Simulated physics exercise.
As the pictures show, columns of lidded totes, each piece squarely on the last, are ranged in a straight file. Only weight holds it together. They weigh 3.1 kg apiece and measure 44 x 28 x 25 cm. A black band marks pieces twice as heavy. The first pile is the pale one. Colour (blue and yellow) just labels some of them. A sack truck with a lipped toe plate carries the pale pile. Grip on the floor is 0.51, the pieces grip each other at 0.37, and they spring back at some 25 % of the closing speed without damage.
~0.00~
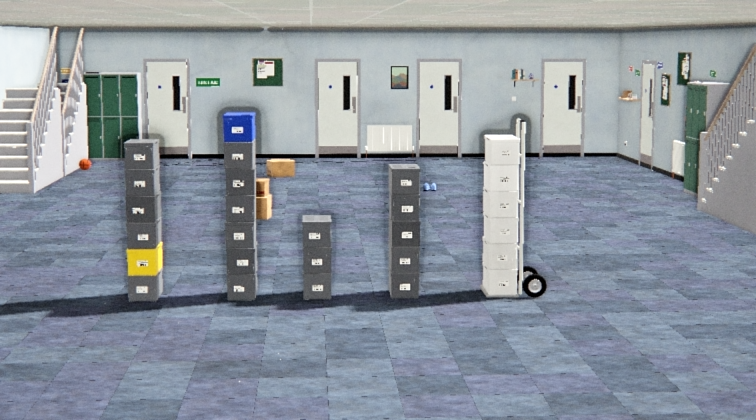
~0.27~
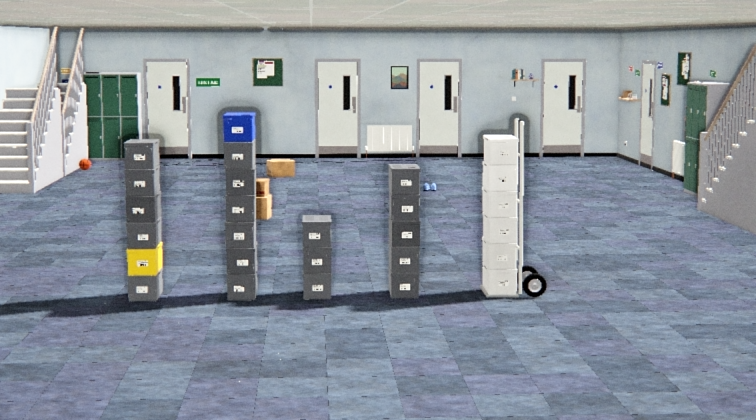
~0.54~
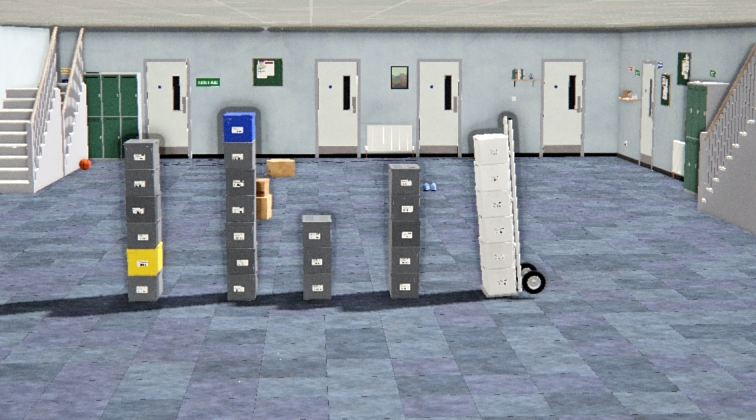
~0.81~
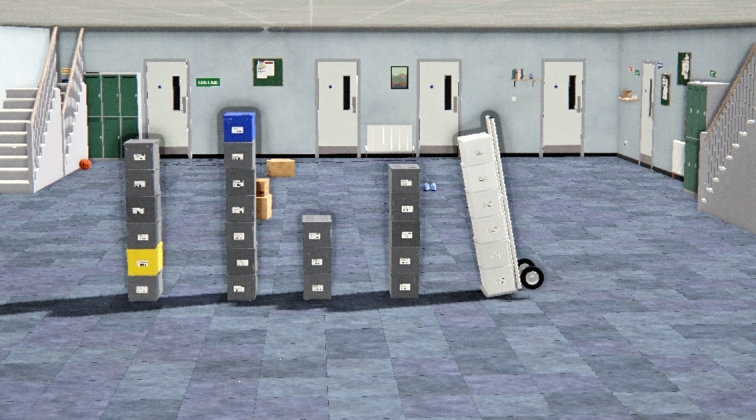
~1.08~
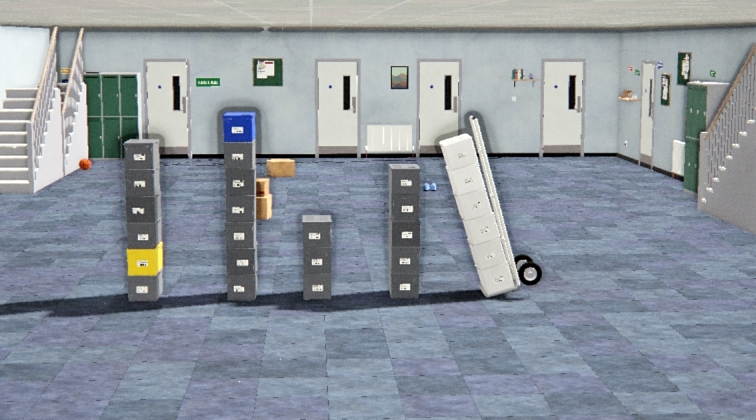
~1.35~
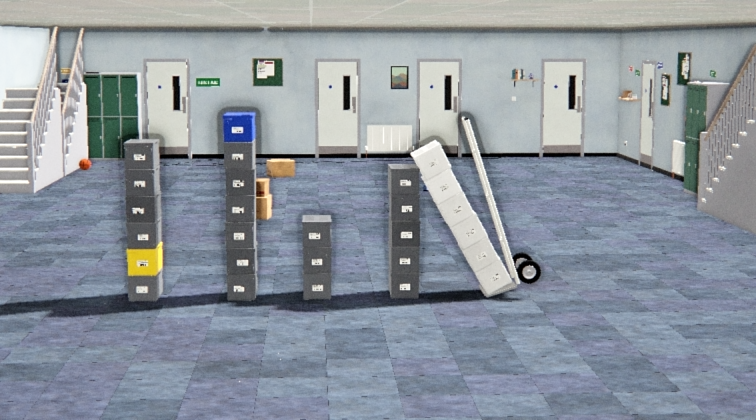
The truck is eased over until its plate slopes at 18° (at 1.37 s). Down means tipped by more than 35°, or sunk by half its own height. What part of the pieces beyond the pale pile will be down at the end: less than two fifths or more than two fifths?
Ending down: Over two fifths.
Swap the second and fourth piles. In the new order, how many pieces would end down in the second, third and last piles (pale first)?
In that case second 7, third 1, last 0.
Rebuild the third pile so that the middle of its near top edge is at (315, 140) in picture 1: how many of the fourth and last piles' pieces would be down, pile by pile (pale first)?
In that case fourth 7, last 6.
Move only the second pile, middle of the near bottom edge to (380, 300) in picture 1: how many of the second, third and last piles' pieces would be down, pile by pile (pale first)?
Then second 4, third 2, last 5.
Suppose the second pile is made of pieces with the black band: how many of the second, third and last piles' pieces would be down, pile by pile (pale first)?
In that case second 4, third 3, last 6.
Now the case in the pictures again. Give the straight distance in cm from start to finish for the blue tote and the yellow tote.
Moved: Blue 300, yellow 60.
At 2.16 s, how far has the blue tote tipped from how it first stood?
Roughly 0°.
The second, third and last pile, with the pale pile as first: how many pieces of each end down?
Pieces: Second 4, third 3, last 5.
Around 2.16 s, 6 of the pale pile down; 4 of the 21 other totes down.
Around 3.76 s, 6 of the pale pile down; 15 of the 21 other totes down; blue tote tipped 36°, 50 cm lower; yellow tote tipped 30°.
Finally (5.7 s), 6 of the pale pile down; 19 of the 21 other totes down; blue tote upside down; yellow tote on its side. That is 90 per cent. Seen by the last camera, middles, yellow tote near (94, 284).
